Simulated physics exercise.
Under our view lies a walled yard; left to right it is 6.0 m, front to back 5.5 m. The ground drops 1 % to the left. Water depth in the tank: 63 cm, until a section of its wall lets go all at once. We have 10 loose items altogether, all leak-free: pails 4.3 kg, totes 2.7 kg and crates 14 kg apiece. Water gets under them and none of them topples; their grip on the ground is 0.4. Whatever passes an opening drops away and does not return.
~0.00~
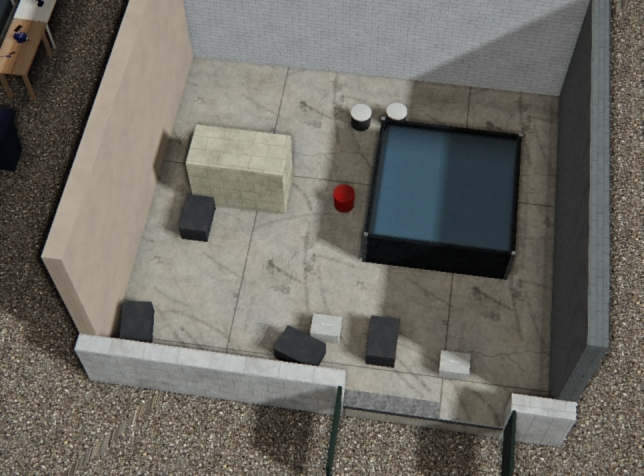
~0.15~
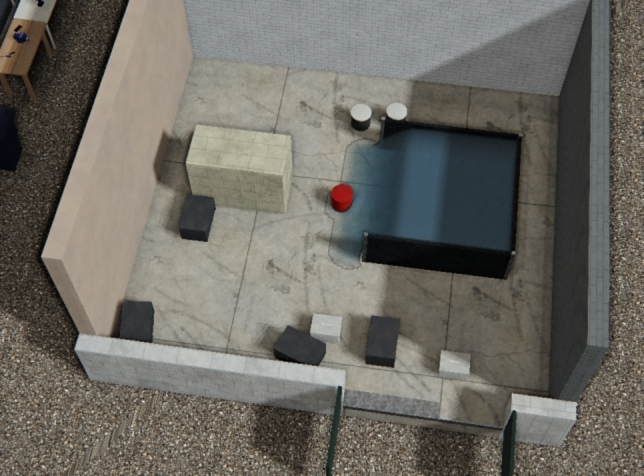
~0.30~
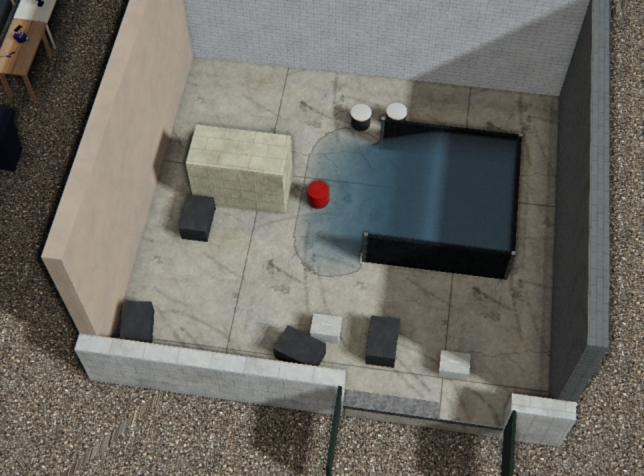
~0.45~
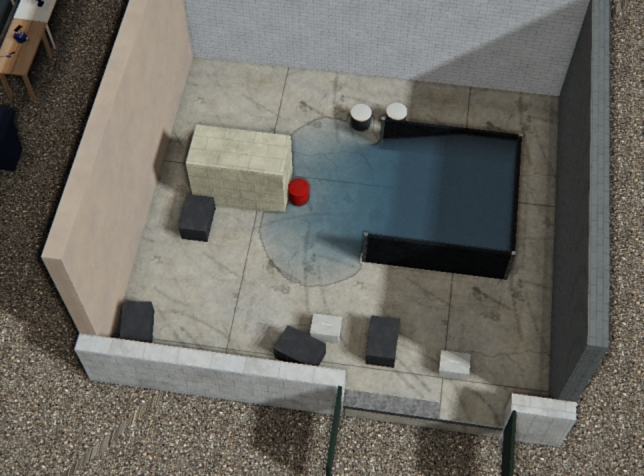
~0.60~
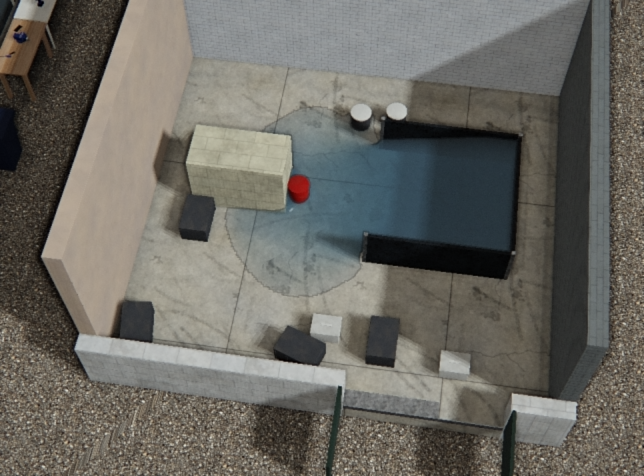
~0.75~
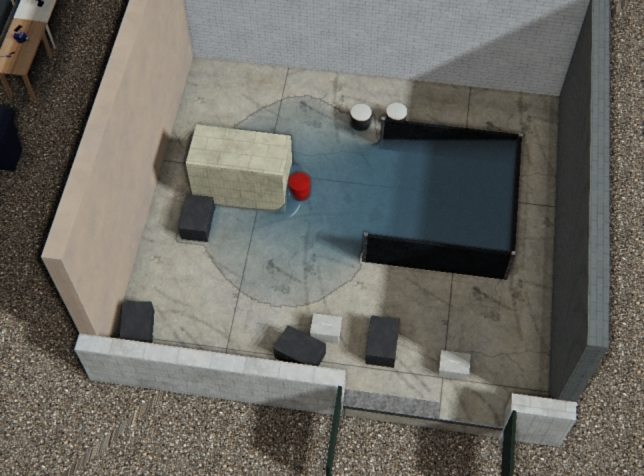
In a walled yard, water spreads leftward from an open-sided dark tank, pushing a red pail up against a pale block.
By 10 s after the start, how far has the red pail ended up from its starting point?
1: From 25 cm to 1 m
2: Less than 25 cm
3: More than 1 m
(3) More than 1 m.
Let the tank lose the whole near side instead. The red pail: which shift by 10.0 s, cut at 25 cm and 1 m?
With that failure, the red pail remains in position.
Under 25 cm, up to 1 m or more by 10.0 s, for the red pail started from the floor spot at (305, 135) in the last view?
As it turns out, it is swept away.
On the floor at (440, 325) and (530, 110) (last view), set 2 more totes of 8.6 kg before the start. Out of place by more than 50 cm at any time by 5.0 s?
First not far enough, second not far enough.
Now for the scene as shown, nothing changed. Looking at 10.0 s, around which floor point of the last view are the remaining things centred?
I'd say about (409, 271) in the last view.
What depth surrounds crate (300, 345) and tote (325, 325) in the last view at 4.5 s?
Some 8 cm at the first, some 3 cm at the second.
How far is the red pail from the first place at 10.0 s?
Measured offset: Near 300 cm.
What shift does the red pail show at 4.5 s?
I'd put it at around 300 cm.
After 2.0 s the red pail is near (295, 221), 0.9 m from its start, afloat; 0 of 10 are out; 4 afloat.
After 4.5 s the red pail is near (220, 350), 3.1 m from its start, afloat; 0 of 10 are out; 5 afloat.
After 7.0 s the red pail is near (283, 356), 2.8 m from its start, afloat; 0 of 10 are out; 5 afloat.
After 10.0 s the red pail is near (373, 366), 2.8 m from its start, aground; 0 of 10 are out; 8 afloat.
